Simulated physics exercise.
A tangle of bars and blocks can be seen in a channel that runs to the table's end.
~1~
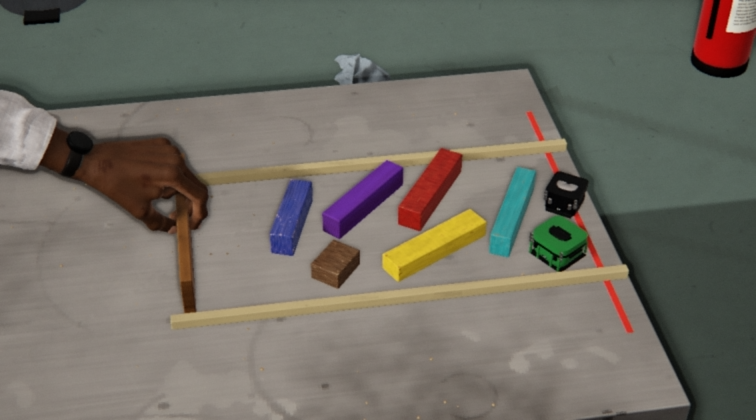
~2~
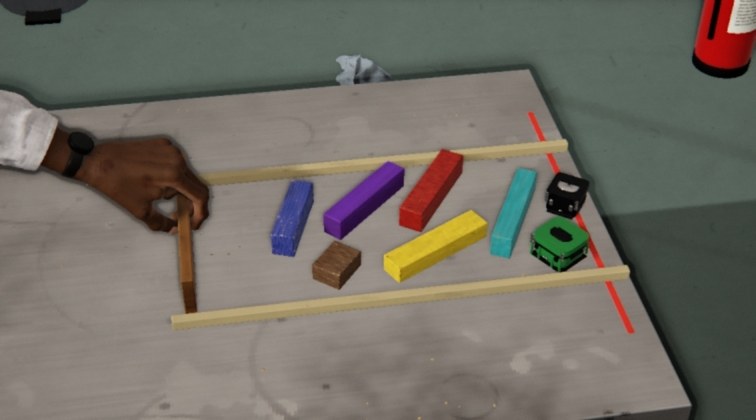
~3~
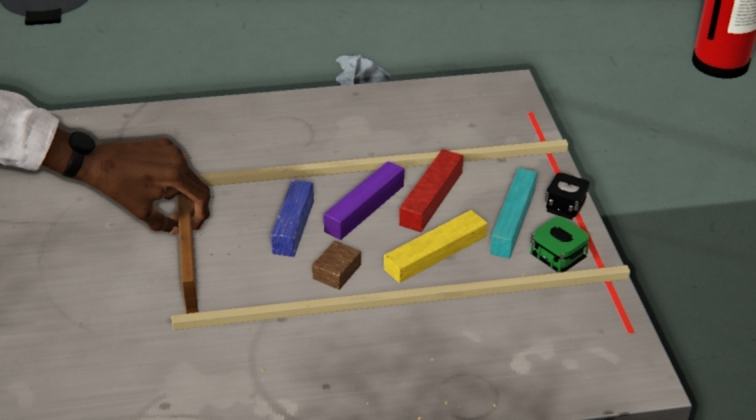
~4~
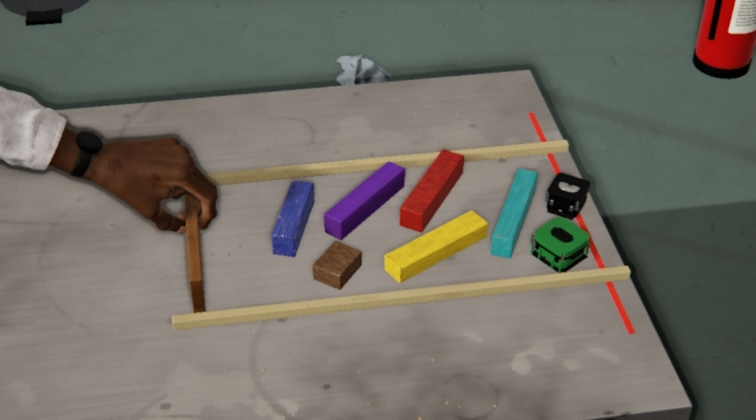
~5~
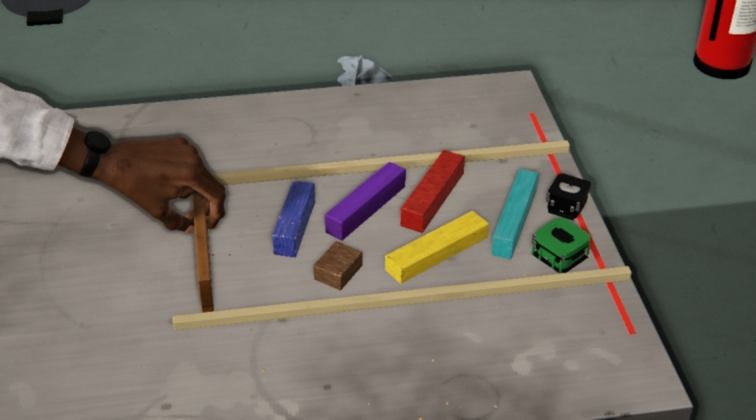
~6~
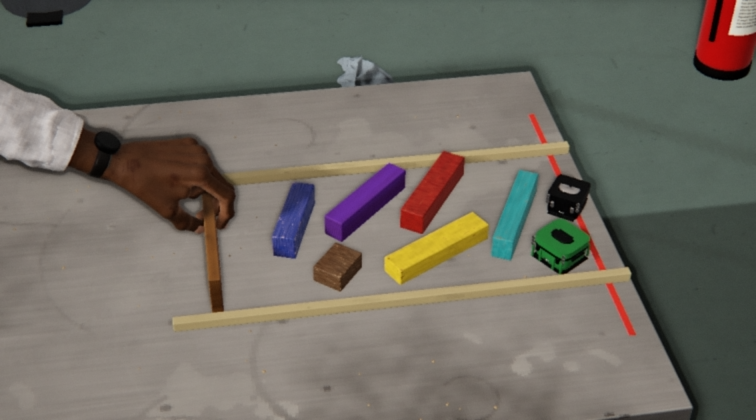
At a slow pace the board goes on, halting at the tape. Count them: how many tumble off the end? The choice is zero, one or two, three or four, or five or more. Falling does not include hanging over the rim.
Odds are the fallen group will hold five or more.
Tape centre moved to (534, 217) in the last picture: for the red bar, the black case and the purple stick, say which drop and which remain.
In this case the red bar does not drop; next, the black case drops; last, the purple stick does not drop.
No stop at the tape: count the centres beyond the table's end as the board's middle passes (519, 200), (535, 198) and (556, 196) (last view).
Respectively 3, 3 and 5.
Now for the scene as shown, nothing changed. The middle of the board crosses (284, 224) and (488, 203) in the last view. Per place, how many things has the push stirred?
First 1, then 8.
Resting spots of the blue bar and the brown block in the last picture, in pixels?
About (582, 189), and about (606, 232).
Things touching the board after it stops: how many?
2 of them.
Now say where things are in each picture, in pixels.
In the first picture, black case (566, 196); green case (559, 244); turquoise bar (513, 211); board (184, 231); tape (574, 210).
In the second picture, green case (560, 245); brown block (337, 265).
In the third picture, turquoise bar (514, 212); red bar (432, 189).
In the fourth picture, black case (567, 197); purple stick (366, 200).
In the fifth picture, green case (561, 246); blue bar (294, 218).
In the sixth picture, black case (568, 198); green case (561, 247); turquoise bar (515, 214); board (211, 231); tape (576, 212).
Soon after, none off yet; black case at rest near (568, 198); green case at rest near (561, 247); turquoise bar at rest near (515, 214).
After that, none off yet; black case moving near (578, 199); green case moving near (570, 248); turquoise bar displaced a little near (542, 214).
And then, two off so far; black case off the edge; green case on its way down near (649, 320); turquoise bar tilting well over near (635, 249).
In the end, the number that fall off is five or more; gone, purple stick, yellow bar, red bar, turquoise bar, green case and black case.
